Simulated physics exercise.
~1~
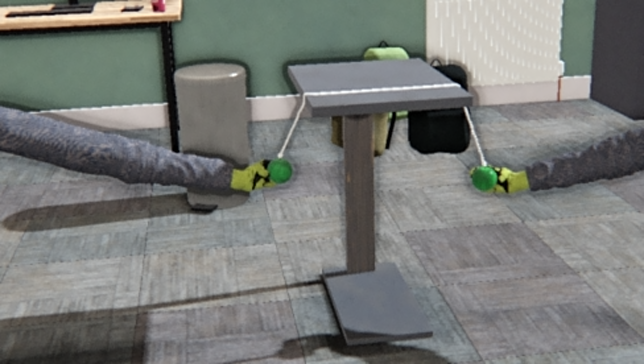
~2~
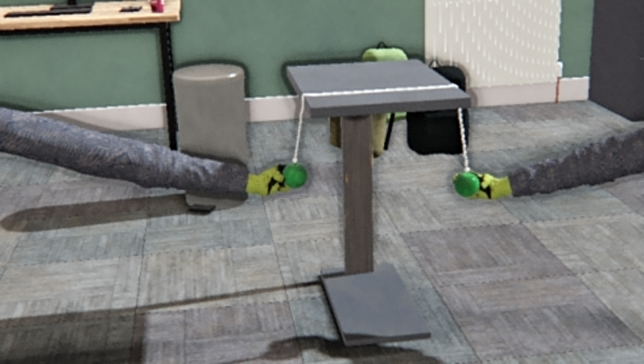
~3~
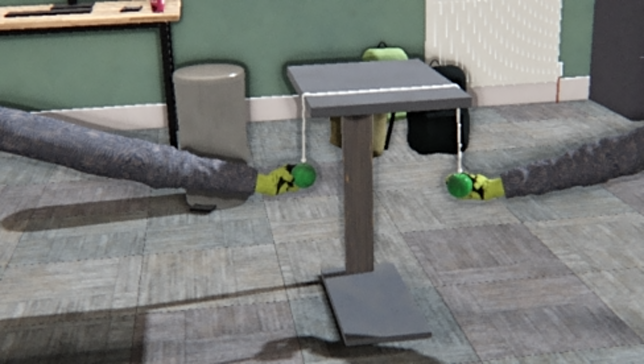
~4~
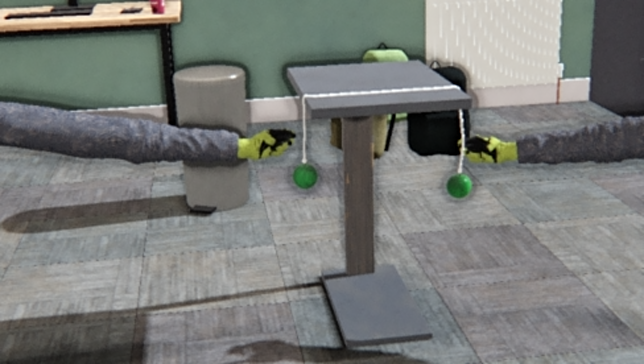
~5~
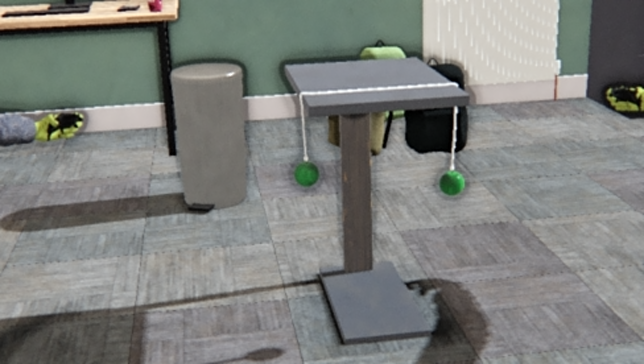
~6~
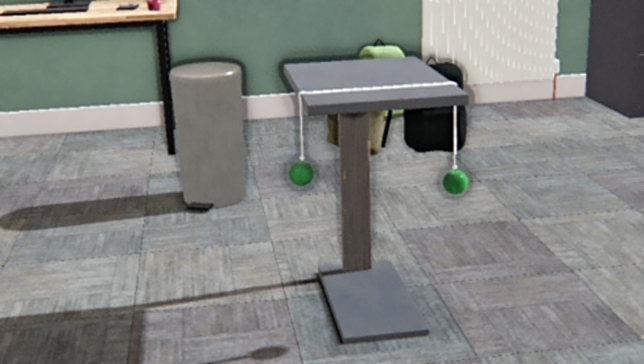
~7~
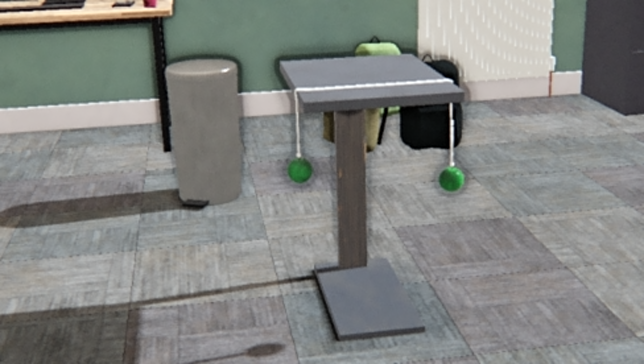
Two green balls hanging from a white ribbon draped over a small gray table are drawn inward by gloved hands until they hang beneath its edges. The hands let go and withdraw to either side, and the balls stay hanging, almost still, with neither end sinking.
